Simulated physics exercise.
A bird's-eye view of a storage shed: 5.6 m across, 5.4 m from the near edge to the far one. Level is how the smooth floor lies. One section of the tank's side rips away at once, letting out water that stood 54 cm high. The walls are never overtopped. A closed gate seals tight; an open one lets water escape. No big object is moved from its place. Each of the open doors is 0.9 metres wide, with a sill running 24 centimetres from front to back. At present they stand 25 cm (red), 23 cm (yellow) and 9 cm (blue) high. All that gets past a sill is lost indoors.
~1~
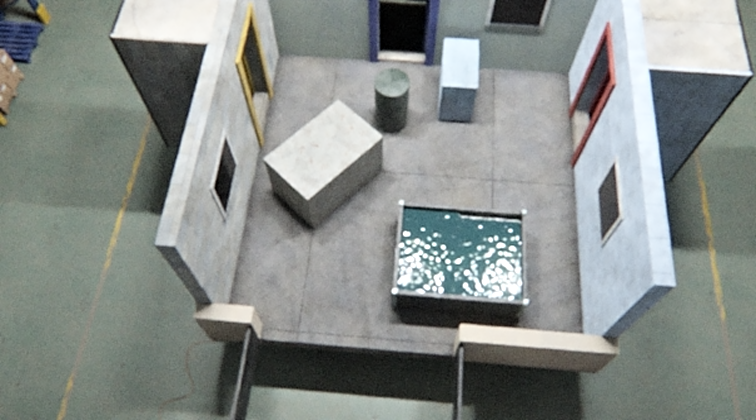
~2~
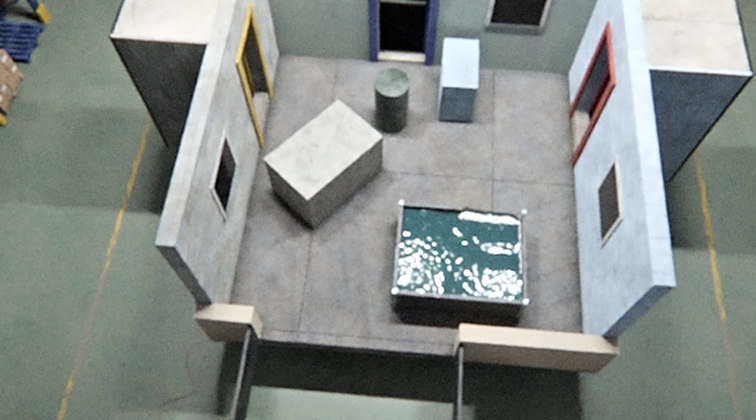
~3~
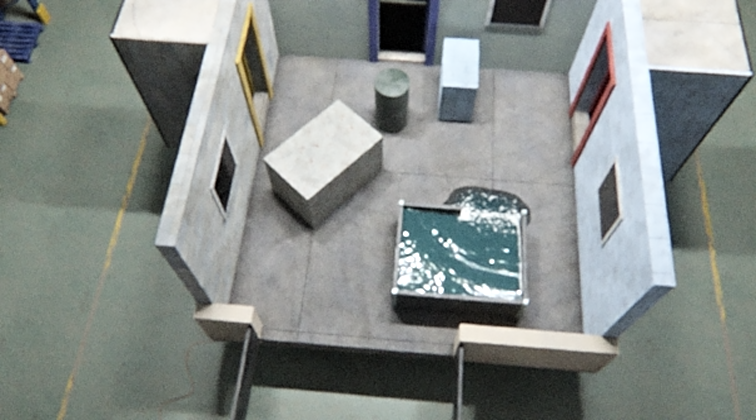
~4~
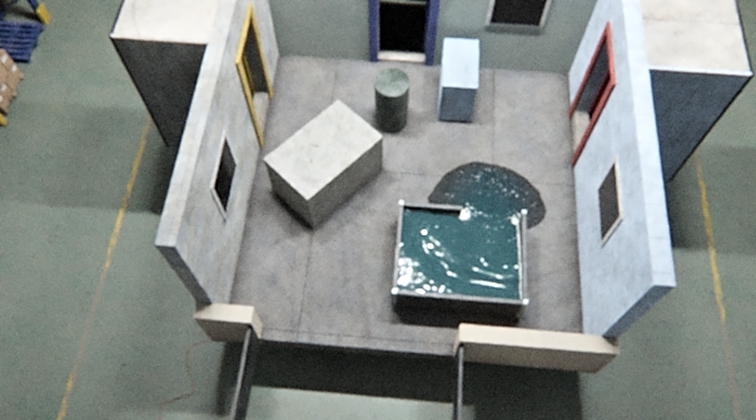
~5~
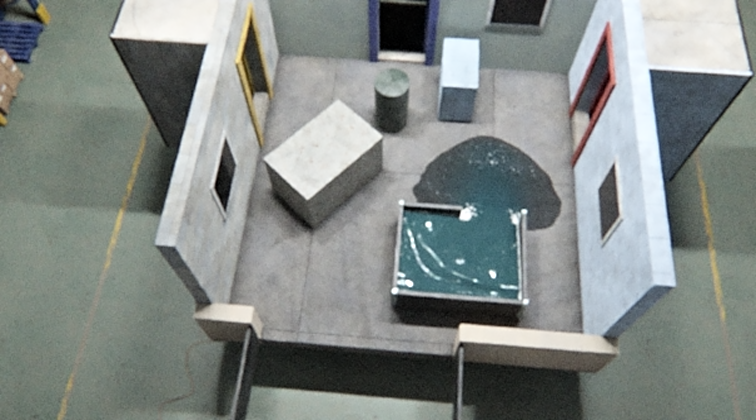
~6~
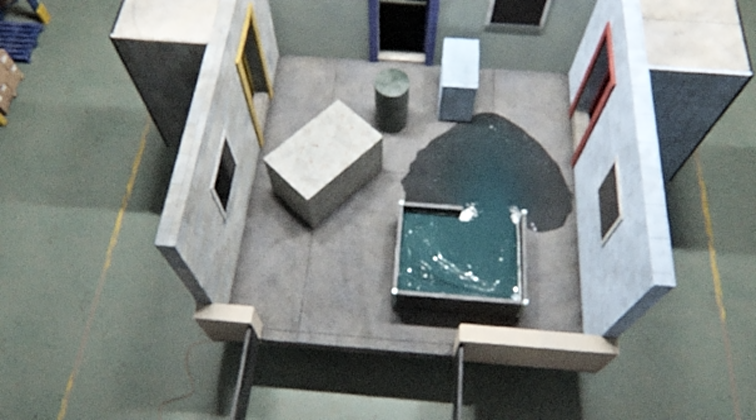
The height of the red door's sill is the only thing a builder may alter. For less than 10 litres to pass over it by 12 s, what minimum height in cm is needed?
It would have to be about 13.5 cm high.
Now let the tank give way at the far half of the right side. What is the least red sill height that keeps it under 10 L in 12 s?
It needs to be about 6.5 cm high.
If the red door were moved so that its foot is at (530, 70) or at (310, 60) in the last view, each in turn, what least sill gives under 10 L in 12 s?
In turn: About 23 cm, about 7.5 cm.
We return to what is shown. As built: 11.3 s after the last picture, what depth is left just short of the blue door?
The depth there is around 5.5 cm.
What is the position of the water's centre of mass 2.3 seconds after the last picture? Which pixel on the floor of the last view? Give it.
Approximately (481, 180).
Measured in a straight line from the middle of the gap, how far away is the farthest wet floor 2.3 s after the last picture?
It gets close to 4.6 metres out.
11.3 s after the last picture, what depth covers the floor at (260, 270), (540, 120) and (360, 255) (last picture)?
That's 5, 6 and 2 cm, in the order given.
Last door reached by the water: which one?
Last: Yellow.
Then, 0.7 s after the last picture water covers 30 % of the floor, deepest (26 cm) near (492, 218); 11 cm at the red door, 0 litres in over its 25 cm sill.
Then, 2.3 s after the last picture water covers 40 % of the floor, deepest (24 cm) near (561, 111); 10 cm at the red door, 0 litres in over its 25 cm sill.
Then, 11.3 s after the last picture water covers 95 % of the floor, deepest (8 cm) near (286, 175); 6 cm at the red door, 0 litres in over its 25 cm sill.
At the red door as built, the water peaked near 17 cm, 0.9 s after the last picture.
Run again over the same 12 s with other heights there, 30 litres in over 11 cm, 4 litres over 15 cm. The limit of 10 litres is kept from about 13.5 cm up.
